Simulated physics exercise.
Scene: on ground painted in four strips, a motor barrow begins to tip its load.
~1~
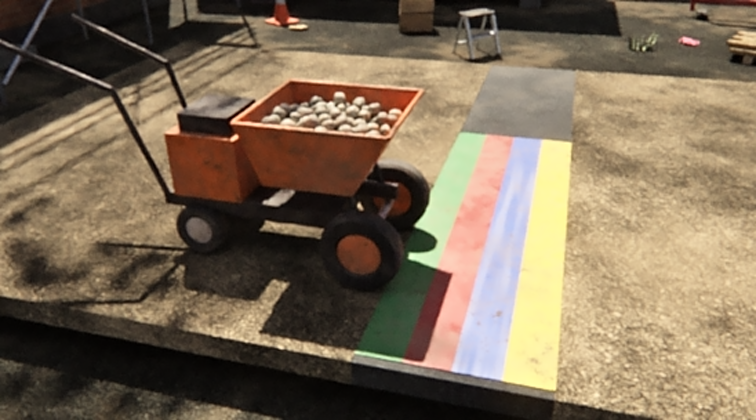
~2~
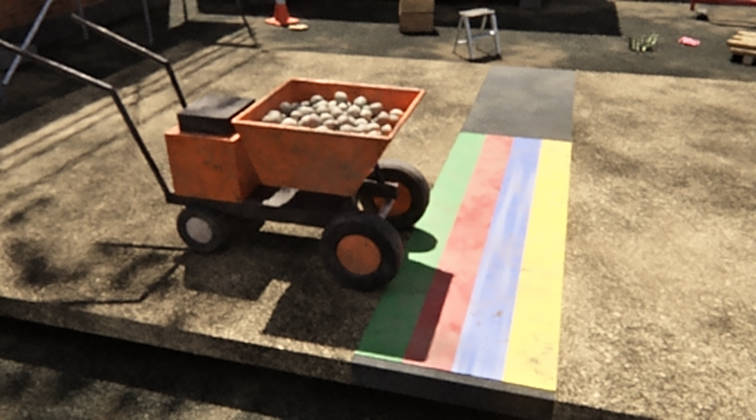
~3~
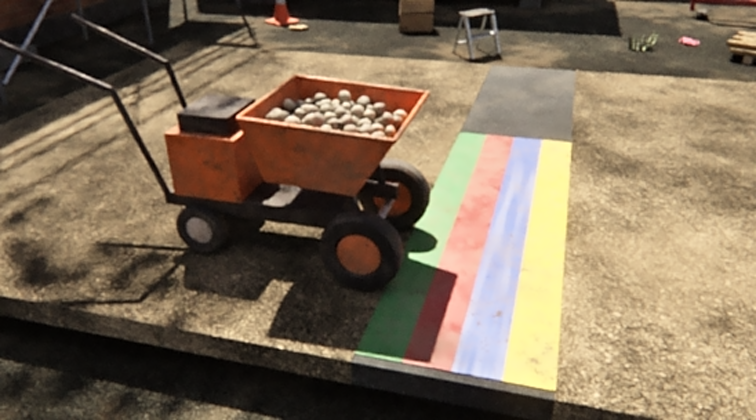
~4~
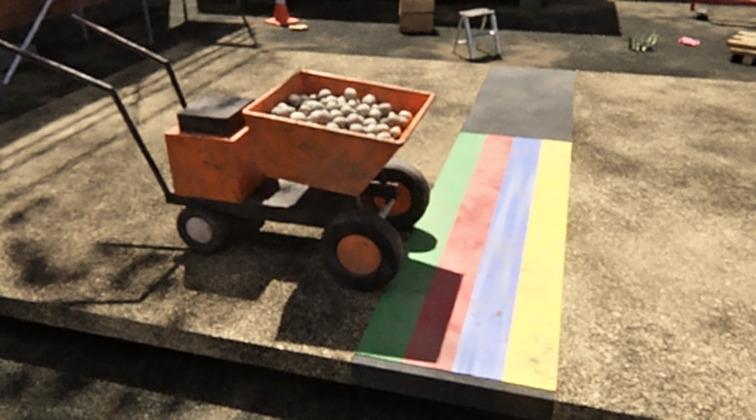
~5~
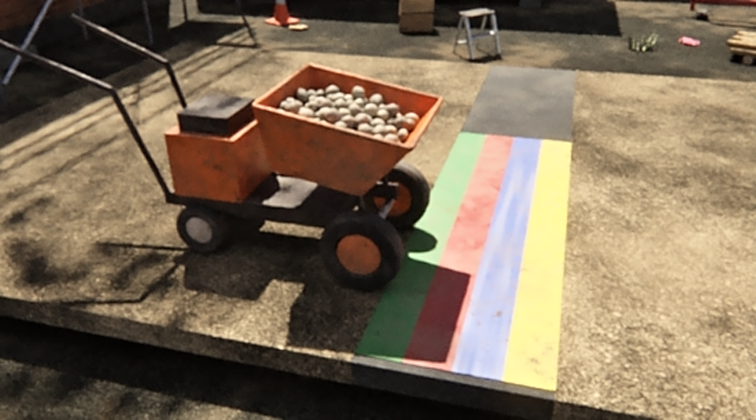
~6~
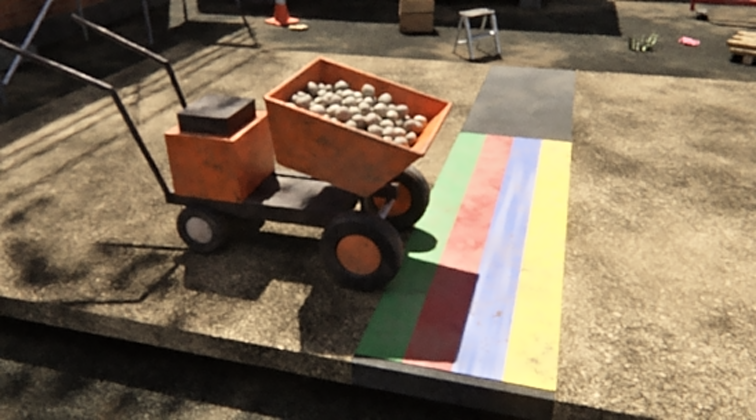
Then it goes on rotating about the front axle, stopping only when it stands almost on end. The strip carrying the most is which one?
That would be the yellow strip.
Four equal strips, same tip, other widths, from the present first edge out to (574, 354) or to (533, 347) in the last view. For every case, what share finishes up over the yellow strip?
The first gives 30 %, the second 30 %.
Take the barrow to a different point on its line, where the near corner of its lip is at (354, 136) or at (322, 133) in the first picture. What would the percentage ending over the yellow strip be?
The share would be near 20 percent, and then near 10 percent.
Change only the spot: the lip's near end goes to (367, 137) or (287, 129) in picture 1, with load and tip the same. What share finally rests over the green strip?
Around 0 and 30 per cent respectively.
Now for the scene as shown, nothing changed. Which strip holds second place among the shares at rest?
Runner-up - the strip in blue.
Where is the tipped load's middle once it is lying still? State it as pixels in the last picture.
About pixel (541, 272).
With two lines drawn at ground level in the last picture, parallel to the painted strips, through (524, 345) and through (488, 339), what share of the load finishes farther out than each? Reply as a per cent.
Roughly 40 and 70 percent.
Soon, skip tipped steeply; all in the skip.
A while on, skip tipped right over; most in the skip; a small part over the blue strip; a small part over the yellow strip; a stray few falling; a stray few off the paint.
Towards the end, skip tipped right over; about a third in the skip; about a quarter over the blue strip; about a third over the yellow strip; about a quarter off the paint.
Finally, skip tipped right over; about a quarter in the skip; none over the green strip; none over the red strip; about a quarter over the blue strip; about a third over the yellow strip; about a quarter off the paint.
